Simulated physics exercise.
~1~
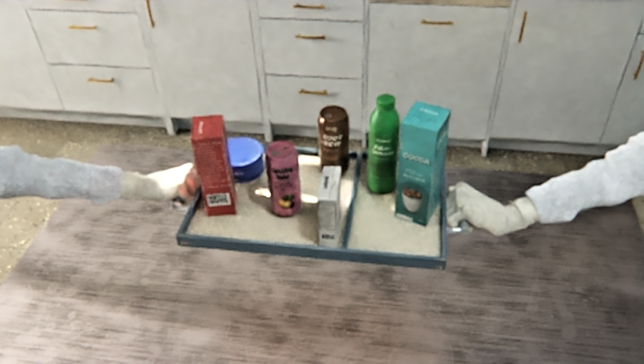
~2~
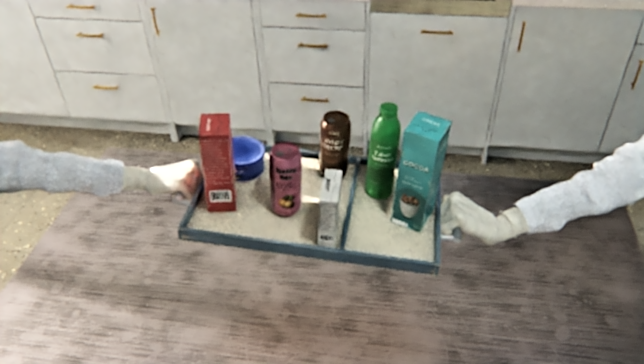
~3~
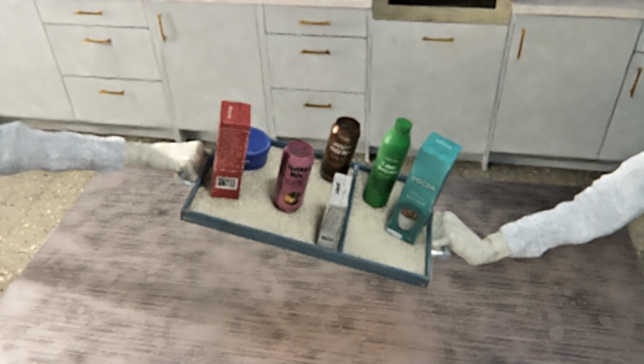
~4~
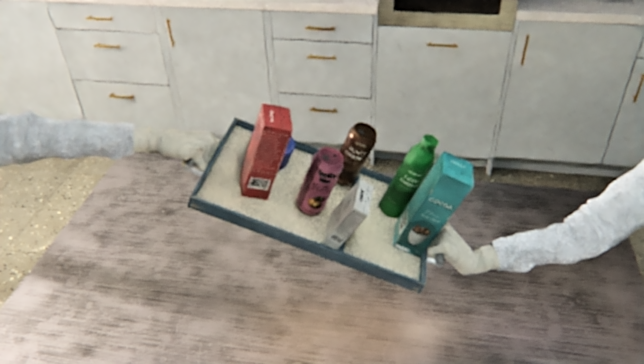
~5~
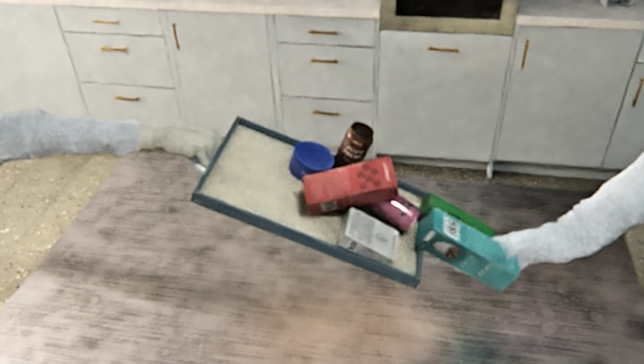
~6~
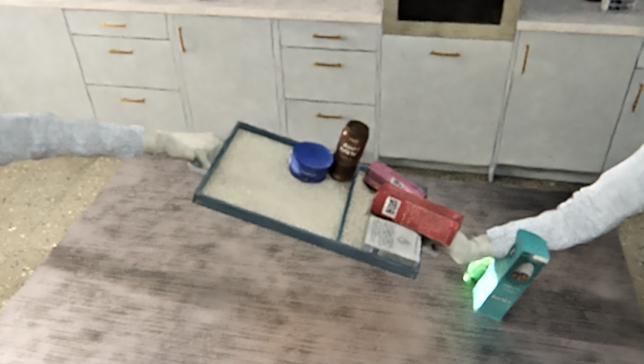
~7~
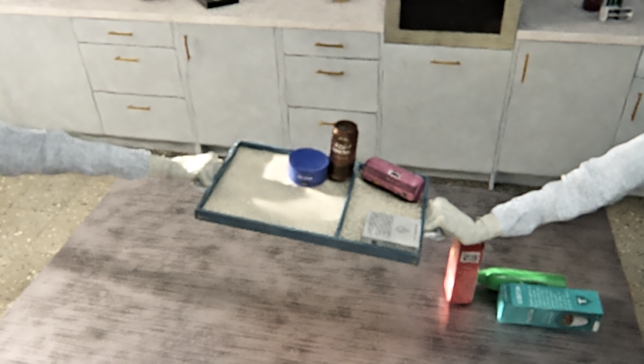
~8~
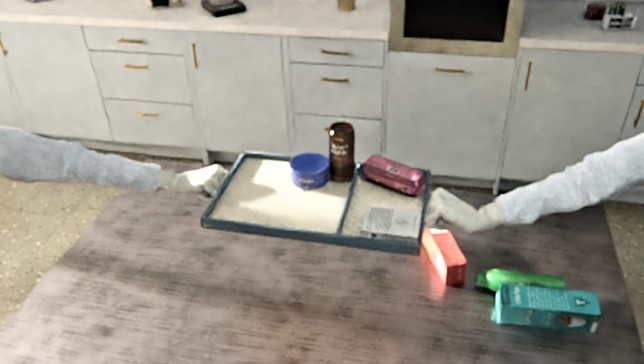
A tray of bottles and boxes held by two hands tipped down to the right, toppling several items and spilling the turquoise carton, green bottle and red carton onto the table, then leveled with the blue tub and brown container still upright.
